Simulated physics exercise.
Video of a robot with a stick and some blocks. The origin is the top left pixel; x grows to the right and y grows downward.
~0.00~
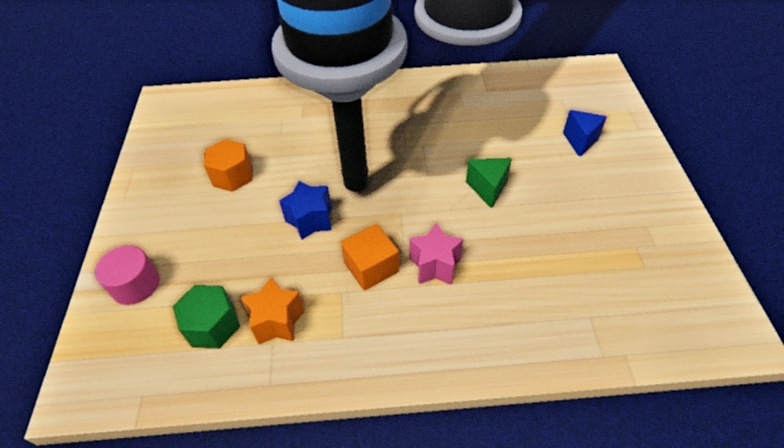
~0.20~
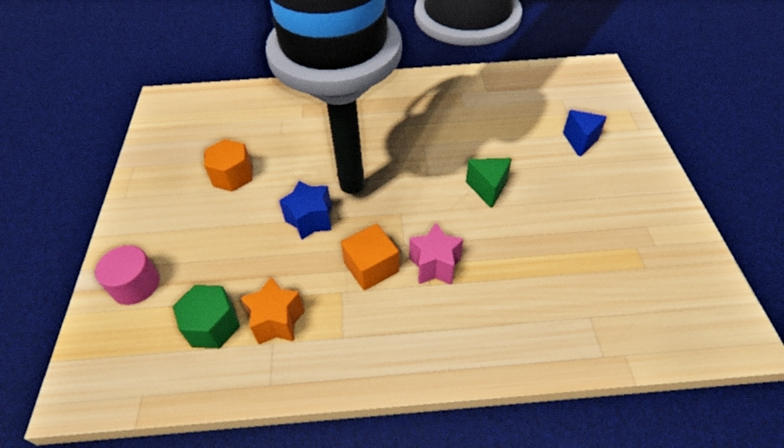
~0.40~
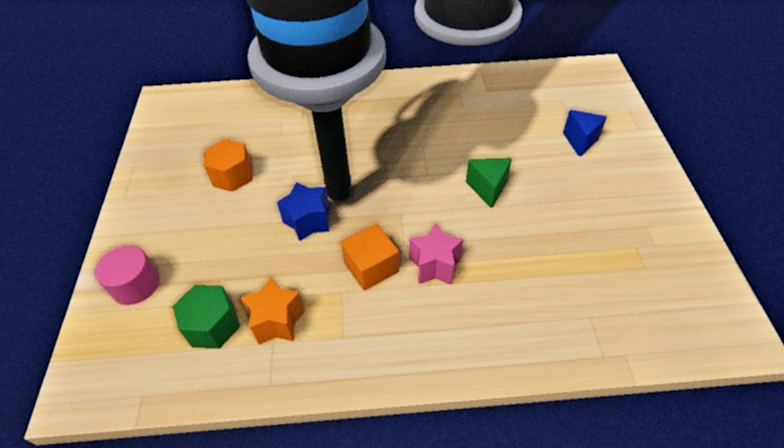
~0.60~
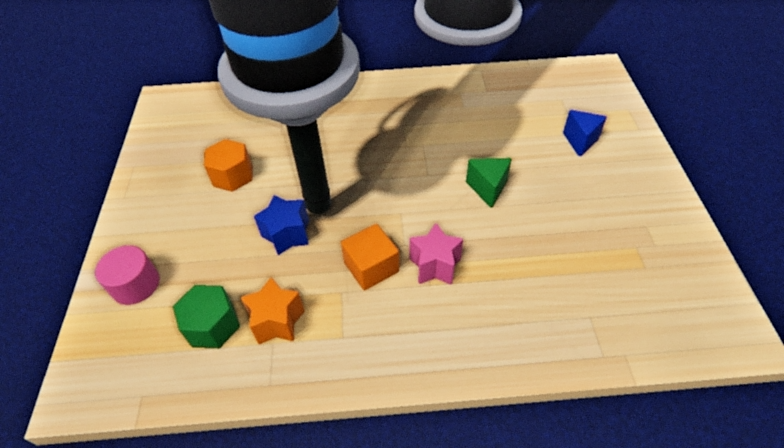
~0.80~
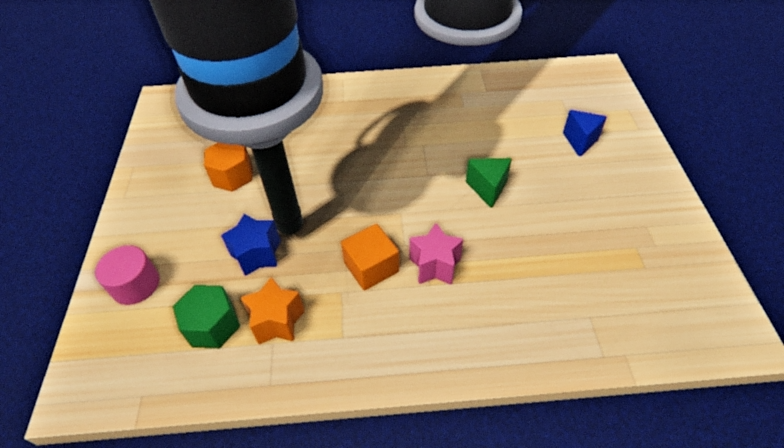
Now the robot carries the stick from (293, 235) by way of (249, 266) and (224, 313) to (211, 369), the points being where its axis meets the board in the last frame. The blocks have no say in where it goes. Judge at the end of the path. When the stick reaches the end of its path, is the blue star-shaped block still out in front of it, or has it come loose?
The stick has moved past the blue star-shaped block by the time the path ends.
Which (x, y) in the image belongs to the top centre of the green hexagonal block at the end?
I'd place it at (153, 372), taking the centre of its top.
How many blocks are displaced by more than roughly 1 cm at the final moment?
Looking at the path, I think two of the blocks end up more than 1 cm away.
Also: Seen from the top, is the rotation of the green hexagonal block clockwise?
Yes.
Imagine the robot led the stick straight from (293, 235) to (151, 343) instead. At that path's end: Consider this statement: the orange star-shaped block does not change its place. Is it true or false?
The statement is true.
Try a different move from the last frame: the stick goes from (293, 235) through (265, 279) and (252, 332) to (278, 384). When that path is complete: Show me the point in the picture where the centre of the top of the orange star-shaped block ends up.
The middle of its upper face should be somewhere near (295, 329).
The first path, step by step. One third of the way, stick at (244, 257); blue star-shaped block at (196, 262), turned 15° clockwise.
Two thirds of the way, stick at (219, 304); green hexagonal block at (186, 329); blue star-shaped block at (184, 267), turned 10° clockwise.
At the end, stick at (205, 361); green hexagonal block at (153, 372), turned 70° clockwise; blue star-shaped block at (184, 267), turned 10° clockwise; orange star-shaped block still.
